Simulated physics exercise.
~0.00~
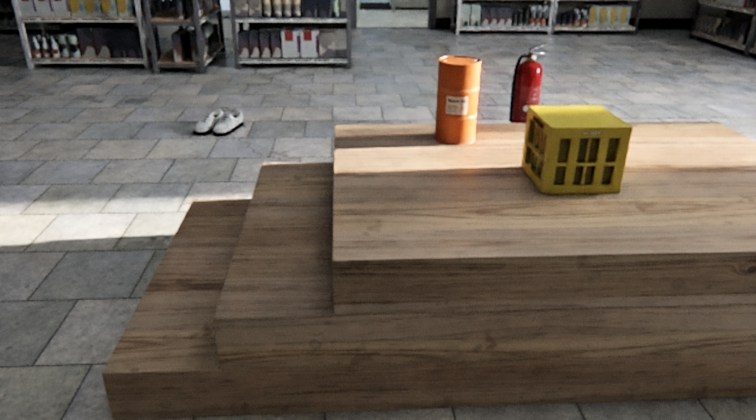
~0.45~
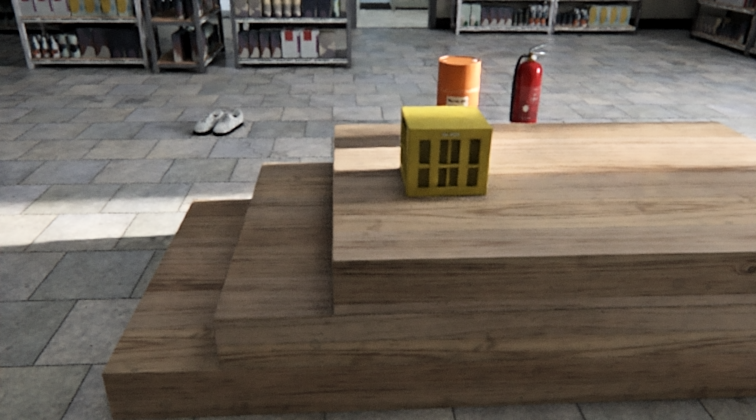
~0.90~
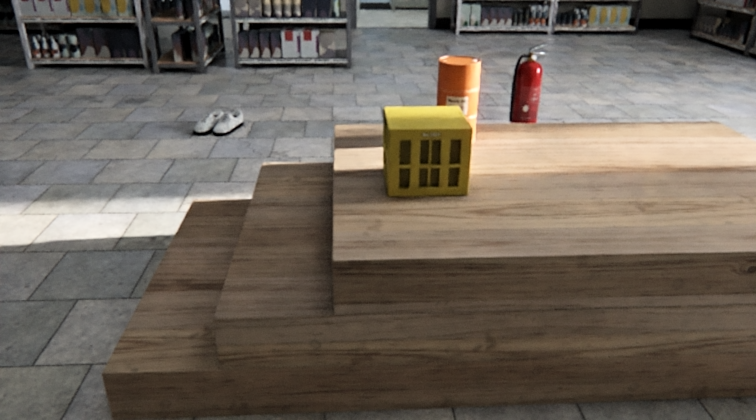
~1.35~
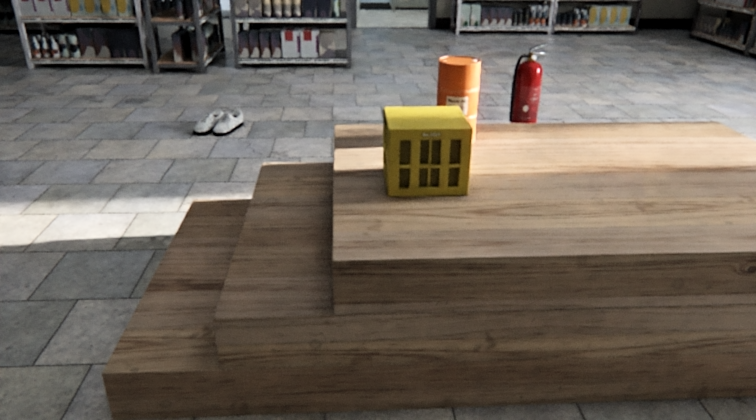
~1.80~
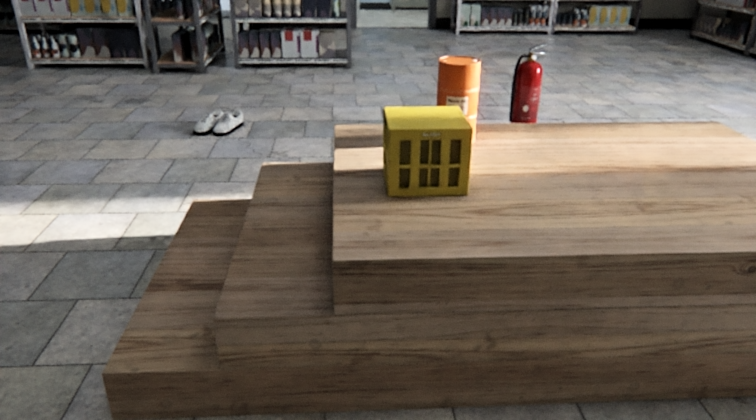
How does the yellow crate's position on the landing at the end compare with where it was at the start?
At the start it sits to the right of the orange canister, and by the end it is farther left, nearer the steps and partly in front of the canister.
